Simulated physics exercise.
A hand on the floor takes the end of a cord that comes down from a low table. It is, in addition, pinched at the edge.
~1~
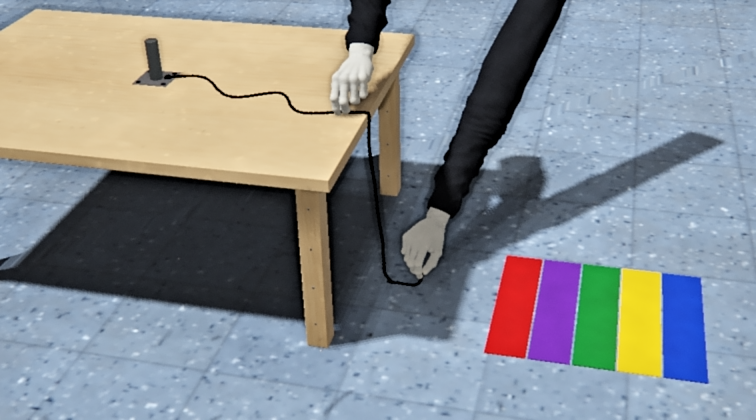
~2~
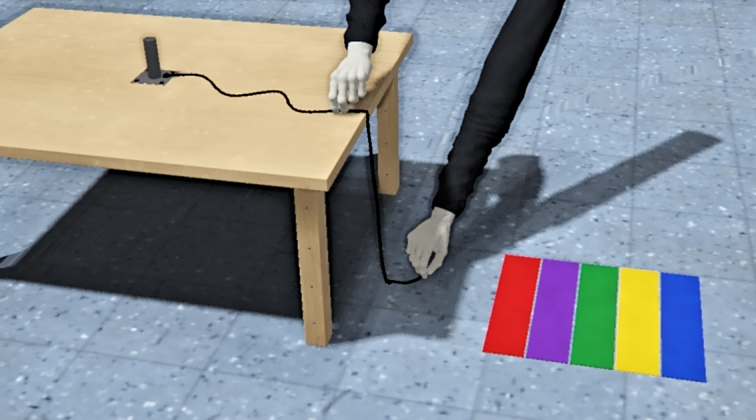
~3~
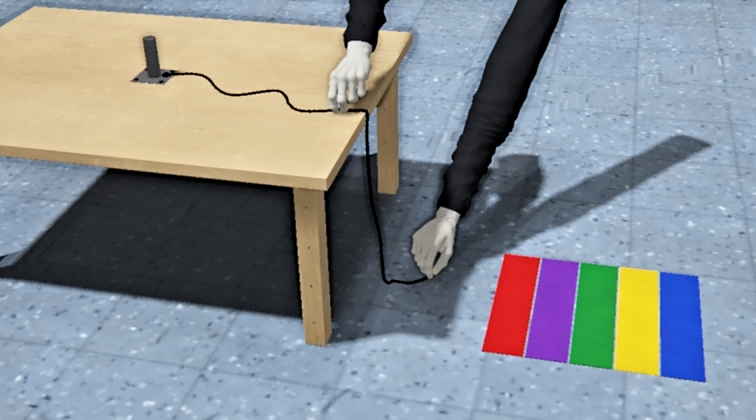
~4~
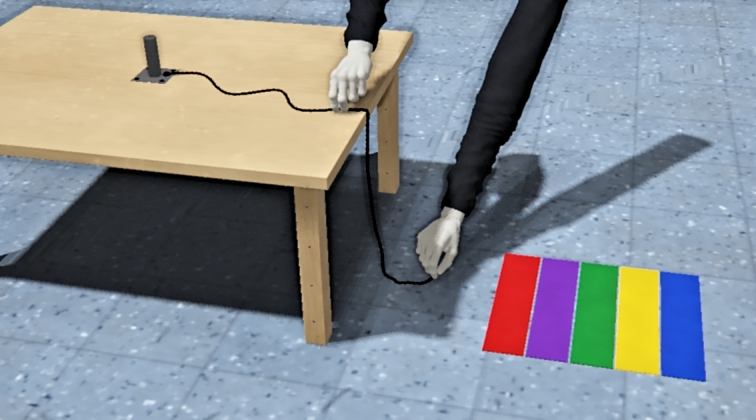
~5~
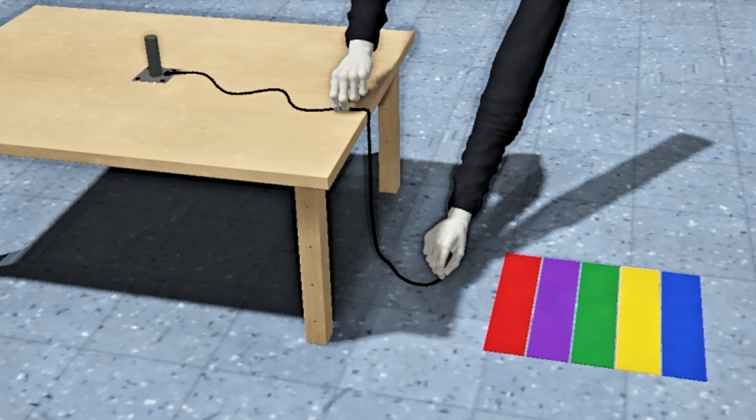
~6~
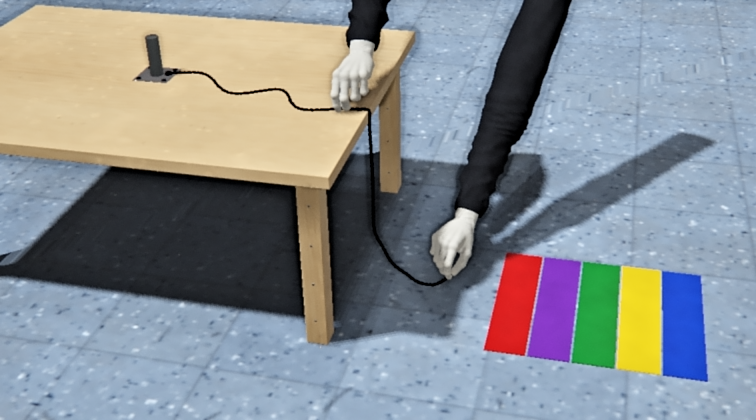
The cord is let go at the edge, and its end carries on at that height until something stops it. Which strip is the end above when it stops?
The green one.
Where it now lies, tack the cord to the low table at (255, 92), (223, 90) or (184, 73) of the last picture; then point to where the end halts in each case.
First near (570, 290), then near (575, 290), then near (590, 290).
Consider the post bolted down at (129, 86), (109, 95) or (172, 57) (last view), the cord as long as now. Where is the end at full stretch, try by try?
In order, near (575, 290), (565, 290) and (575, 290).
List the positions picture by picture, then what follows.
The first picture shows end (422, 274); red (508, 336); purple (551, 341); green (595, 347); yellow (639, 353); blue (685, 359).
The second picture shows end (427, 273); cord through (198, 75) (247, 95) (295, 110) (368, 124) (376, 197) (383, 268).
The third picture shows end (432, 273).
The fourth picture shows end (437, 273); cord through (198, 74) (248, 94) (295, 108) (367, 123) (371, 195) (383, 267).
The fifth picture shows end (444, 274).
The sixth picture shows end (451, 274); cord through (200, 73) (249, 93) (297, 108) (369, 122) (373, 195) (392, 263).
Soon after, end near (535, 285); over red.
Then, end near (574, 290); over purple.
At full stretch, end near (598, 293); over green. The end stops over the green strip.
